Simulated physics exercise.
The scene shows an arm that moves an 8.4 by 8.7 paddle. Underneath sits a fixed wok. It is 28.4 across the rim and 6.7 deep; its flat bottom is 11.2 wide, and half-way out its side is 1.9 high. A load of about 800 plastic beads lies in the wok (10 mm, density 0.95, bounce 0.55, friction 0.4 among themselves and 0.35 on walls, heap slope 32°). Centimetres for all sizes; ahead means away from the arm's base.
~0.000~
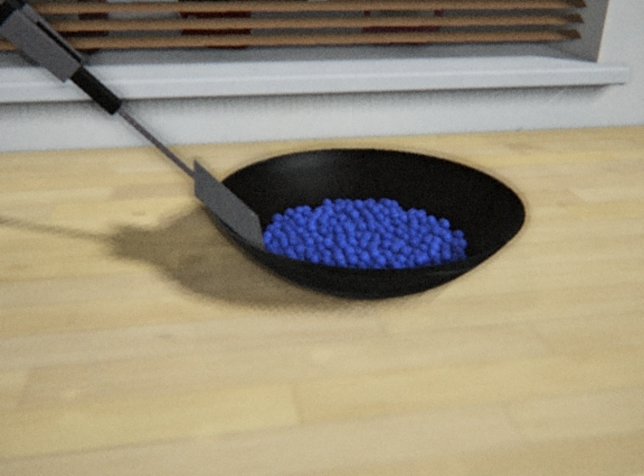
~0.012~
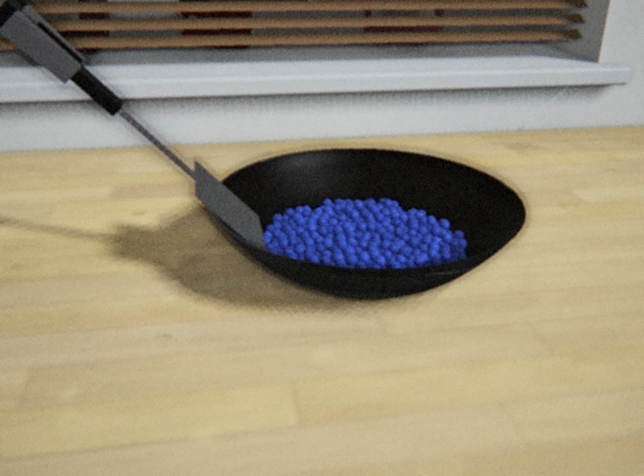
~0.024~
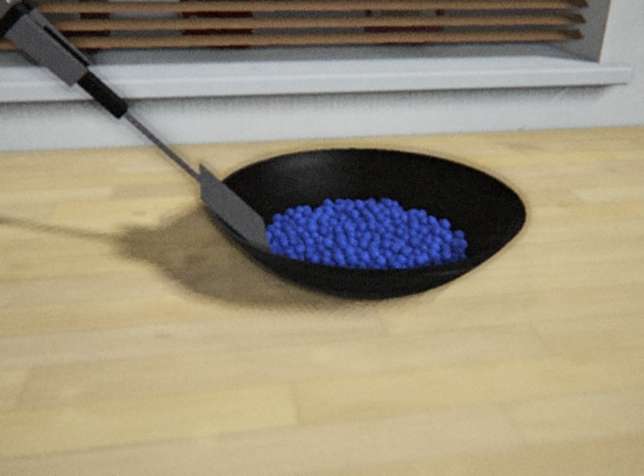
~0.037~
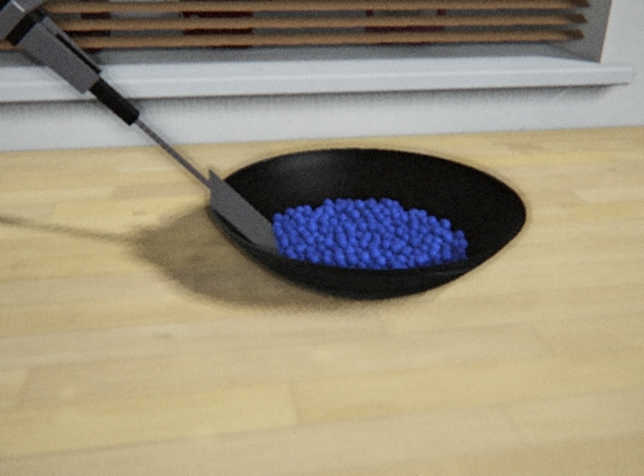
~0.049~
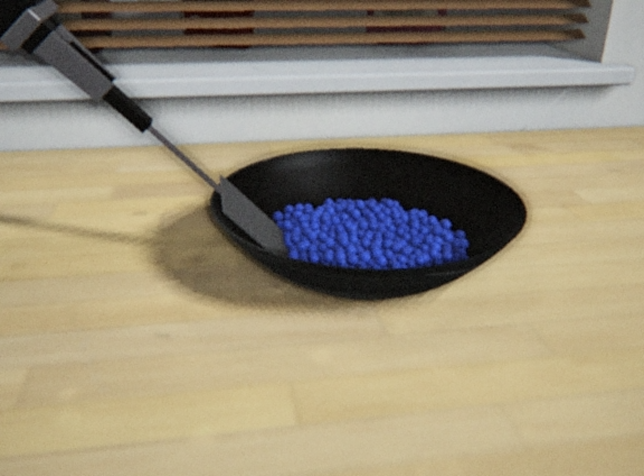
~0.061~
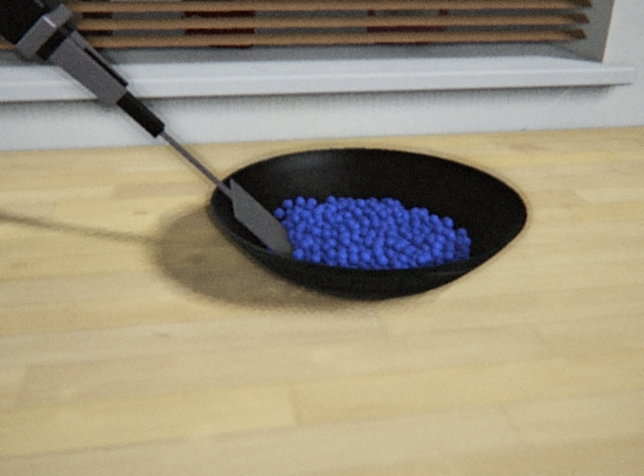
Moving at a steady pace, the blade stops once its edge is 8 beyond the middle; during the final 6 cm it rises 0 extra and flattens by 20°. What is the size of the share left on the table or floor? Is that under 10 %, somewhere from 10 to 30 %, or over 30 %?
It is under 10 %.
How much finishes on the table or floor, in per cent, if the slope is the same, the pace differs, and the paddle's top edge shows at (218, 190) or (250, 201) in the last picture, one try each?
I'd estimate close to 0 and 15 in a hundred.
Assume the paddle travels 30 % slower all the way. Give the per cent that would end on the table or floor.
Then roughly 5 percent.
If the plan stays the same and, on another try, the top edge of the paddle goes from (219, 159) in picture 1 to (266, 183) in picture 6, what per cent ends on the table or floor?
Roughly 20 %.
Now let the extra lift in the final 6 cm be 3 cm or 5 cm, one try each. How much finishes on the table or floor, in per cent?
Result: Approx. 10 % and 15 %, one try each.
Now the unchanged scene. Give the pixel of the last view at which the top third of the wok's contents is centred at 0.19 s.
It is centred at roughly (434, 215).
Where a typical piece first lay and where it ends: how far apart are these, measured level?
Distance: Near 5 cm.
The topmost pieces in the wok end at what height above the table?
About 8.0 cm above the table.
After 0.13 s, sloping 47°, highest piece 5 above the table; 800 in the wok.
After 0.19 s, sloping 41°, highest piece 6 above the table; 800 in the wok.
After 0.42 s, sloping 27°, highest piece 8 above the table; 777 in the wok, 18 on the table or floor, 5 on the blade or in flight.
After 1.47 s, sloping 27°, highest piece 7 above the table; 776 in the wok, 24 on the table or floor.
In the end, 776 in the wok, 24 on the table or floor. That is 3 % on the table or floor.
